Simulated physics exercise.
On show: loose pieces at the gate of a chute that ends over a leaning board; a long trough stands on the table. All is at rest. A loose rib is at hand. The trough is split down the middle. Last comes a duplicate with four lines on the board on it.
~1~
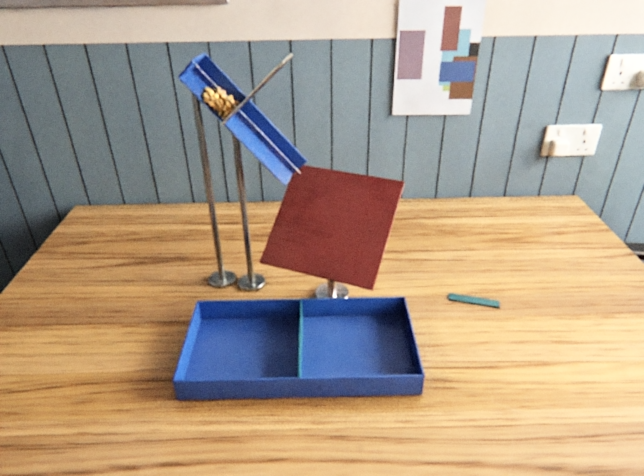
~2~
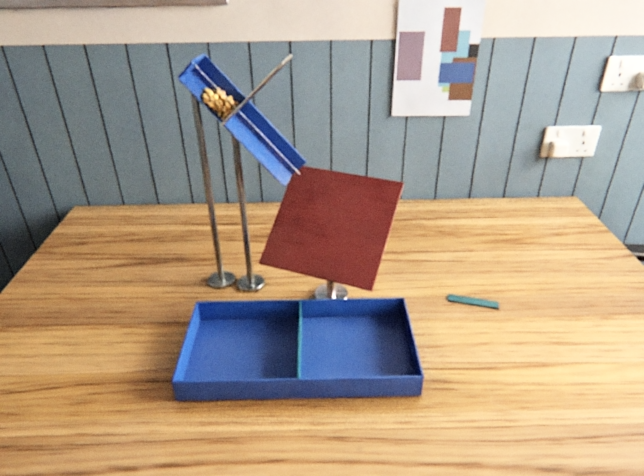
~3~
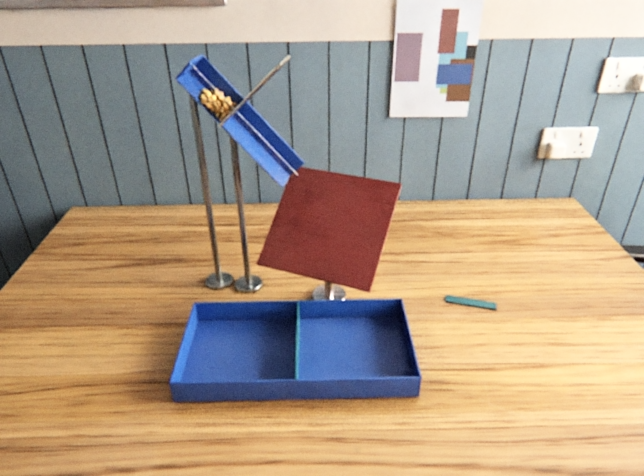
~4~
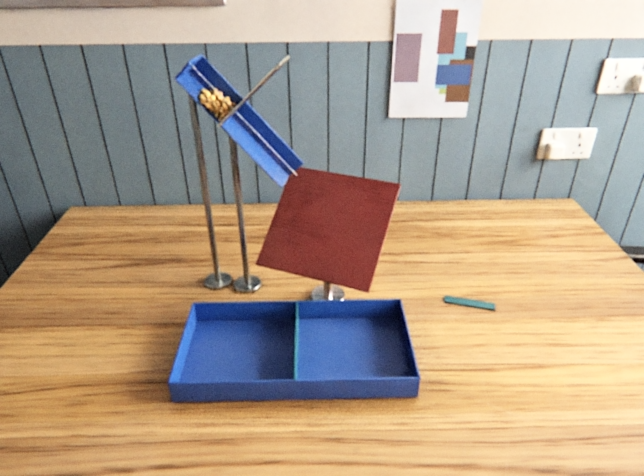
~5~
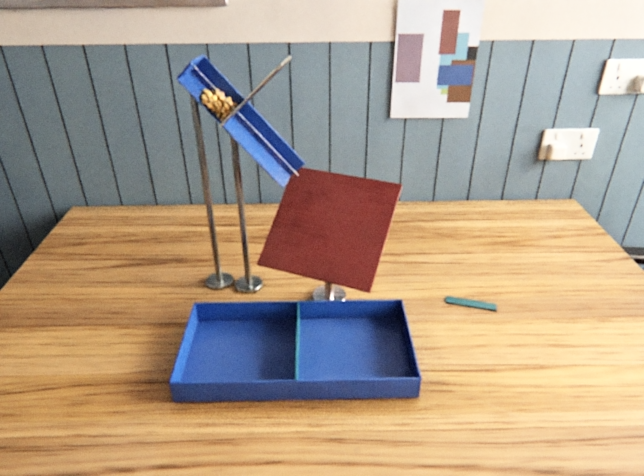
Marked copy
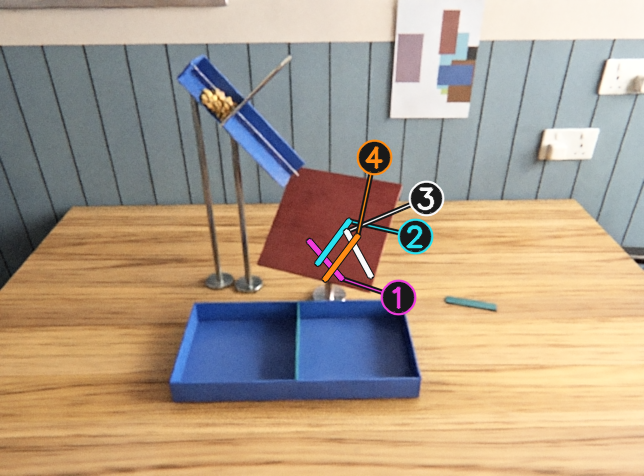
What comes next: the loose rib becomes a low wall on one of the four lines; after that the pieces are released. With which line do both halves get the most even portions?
4 beats the others.
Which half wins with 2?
The left half.
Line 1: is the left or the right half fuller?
More lands on the right.
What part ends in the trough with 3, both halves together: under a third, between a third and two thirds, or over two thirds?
Over two thirds.
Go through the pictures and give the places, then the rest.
In the first frame, load behind the gate at (220, 100), dried chickpeas; lip of the chute at (289, 180), sloping fairly steeply.
In the second frame, middle of the board at (331, 223), tilted fairly steeply; middle of its low edge at (313, 276); of its high edge at (348, 173).
In the third frame, front corners of the trough at (170, 383) and (421, 377); front end of its middle wall at (296, 380).
In the fourth frame, middle of the load at (217, 102); lip at (285, 182).
In the fifth frame, middle of the load at (218, 102); lip at (287, 182).
On the marked copy, line 1 from (309, 241) to (341, 278); line 2 from (349, 221) to (317, 263); line 3 from (346, 231) to (370, 275); line 4 from (357, 236) to (325, 279).
With 1, of what is caught, about a quarter in the left half, most in the right.
With 2, of what is caught, nearly all in the left half, a small part in the right.
With 3, of what is caught, about a quarter in the left half, most in the right.
With 4, of what is caught, about half in the left half, about half in the right.
